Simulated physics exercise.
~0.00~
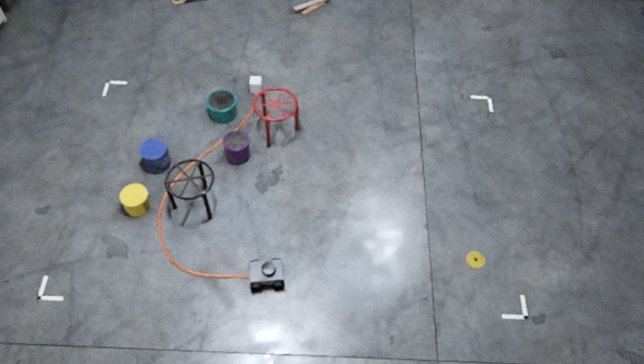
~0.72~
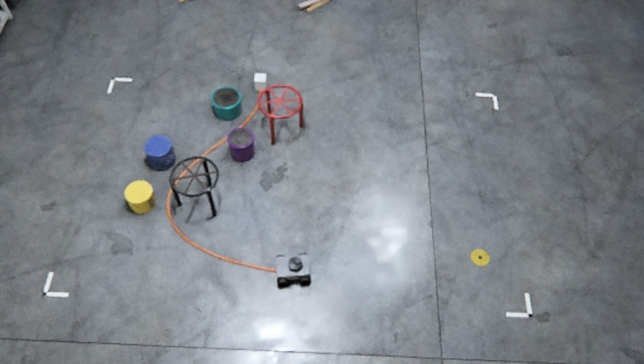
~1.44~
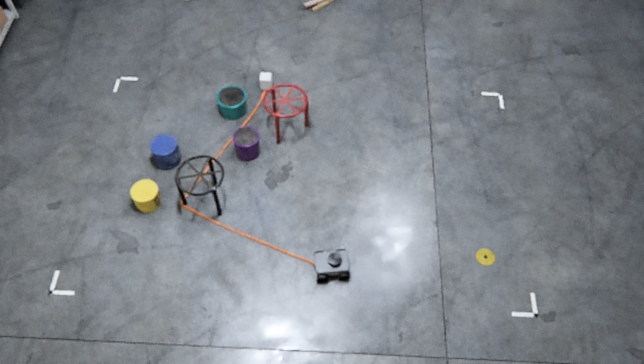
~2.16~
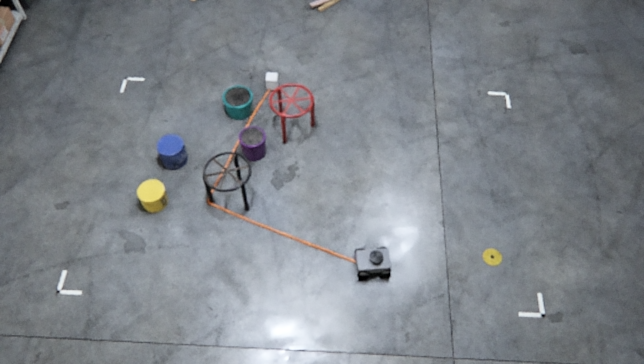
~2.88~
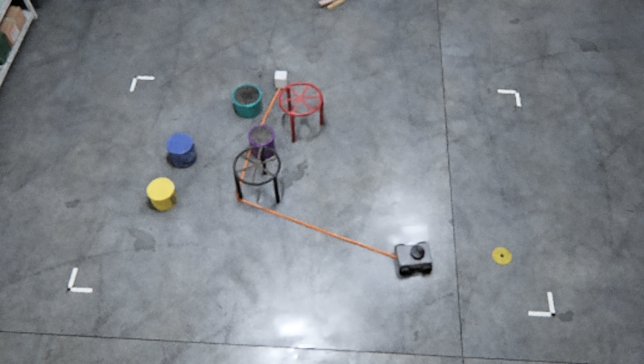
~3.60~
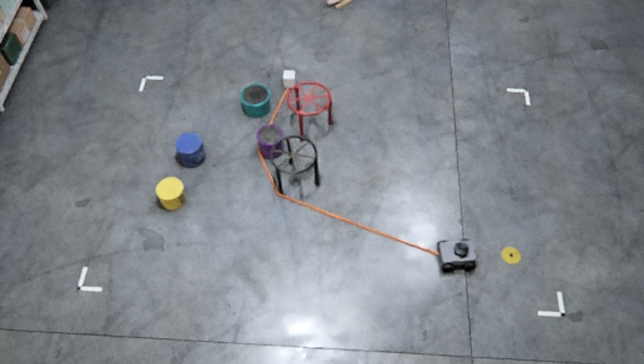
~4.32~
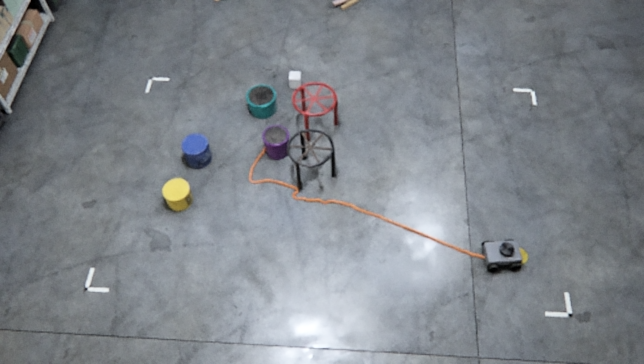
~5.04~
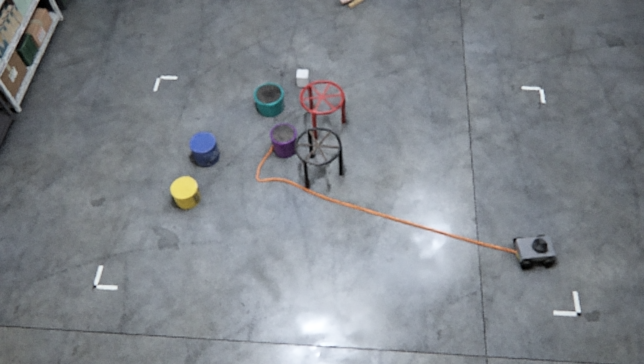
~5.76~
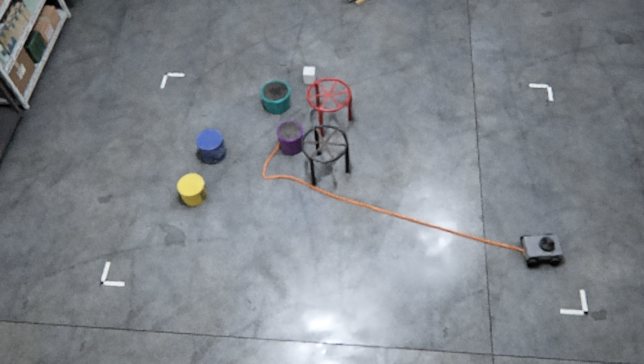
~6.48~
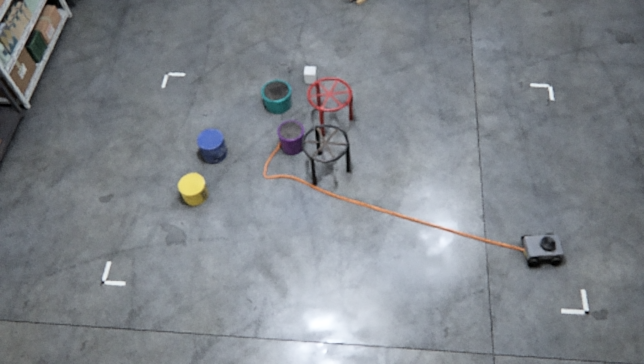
A small cart towed an orange cord rightward across the workshop floor, pulling it tight and dragging the black stool toward the red one until the plug came out, then stopped at right with the loose cord trailing behind.
